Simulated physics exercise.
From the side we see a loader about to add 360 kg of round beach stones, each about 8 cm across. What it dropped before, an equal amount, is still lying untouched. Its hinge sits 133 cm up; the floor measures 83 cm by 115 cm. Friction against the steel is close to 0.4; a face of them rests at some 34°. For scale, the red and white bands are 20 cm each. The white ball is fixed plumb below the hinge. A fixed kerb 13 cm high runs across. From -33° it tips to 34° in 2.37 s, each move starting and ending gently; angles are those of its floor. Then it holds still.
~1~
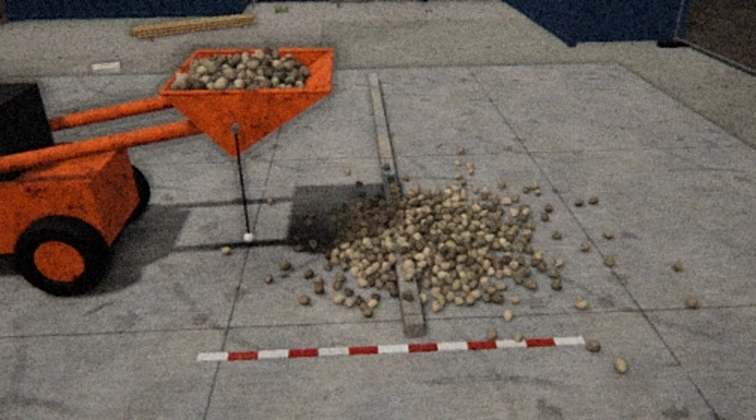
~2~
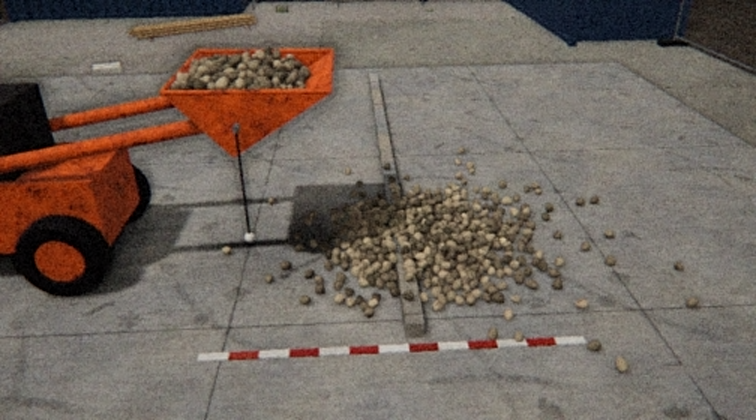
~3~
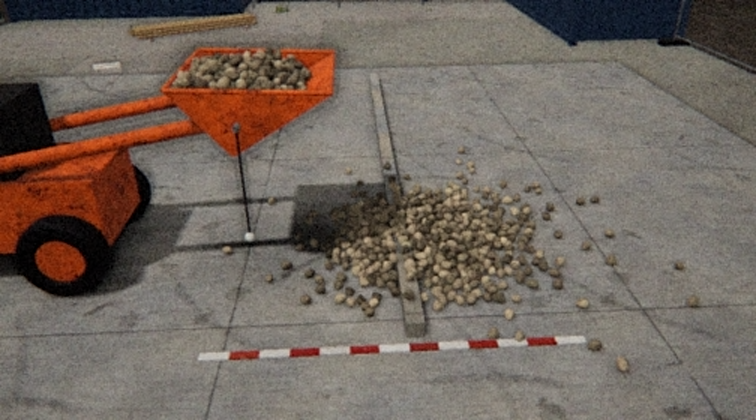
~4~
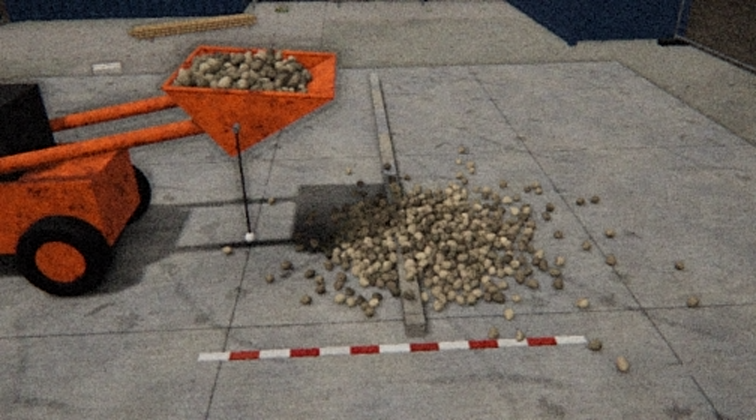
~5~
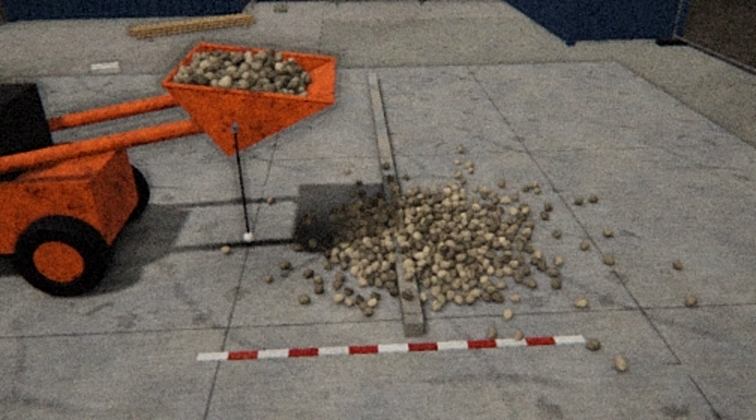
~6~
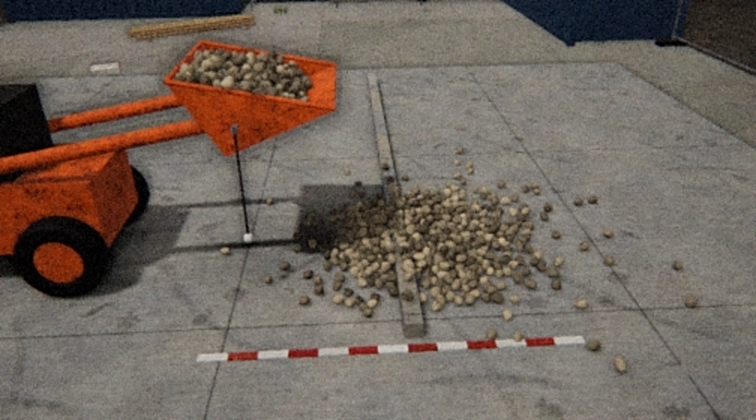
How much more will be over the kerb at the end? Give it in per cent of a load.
Close to 18 parts in a hundred.
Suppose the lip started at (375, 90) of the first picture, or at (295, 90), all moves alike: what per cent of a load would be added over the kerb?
About 65 and 0 per cent.
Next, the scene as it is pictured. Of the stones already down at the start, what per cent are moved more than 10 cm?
About 10 per cent.
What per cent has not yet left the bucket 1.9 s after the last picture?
It holds some 15 per cent.
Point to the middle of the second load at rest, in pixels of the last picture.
Near (368, 231).
Then, 1.2 s after the last picture the floor is at 24°; in per cent of one load, 88 in the bucket, 47 on this side of the kerb, 65 over the kerb; the foremost stones are at (635, 244).
Then, 1.9 s after the last picture the floor is at 34°; in per cent of one load, 16 in the bucket, 113 on this side of the kerb, 71 over the kerb; the foremost stones are at (635, 244).
Then, 2.2 s after the last picture the floor is at 34°; in per cent of one load, 0 in the bucket, 122 on this side of the kerb, 78 over the kerb; the foremost stones are at (635, 244).
Then, 4.8 s after the last picture the floor is at 34°; in per cent of one load, 0 in the bucket, 116 on this side of the kerb, 84 over the kerb; the foremost stones are at (635, 244). Net gain over the kerb, 18.
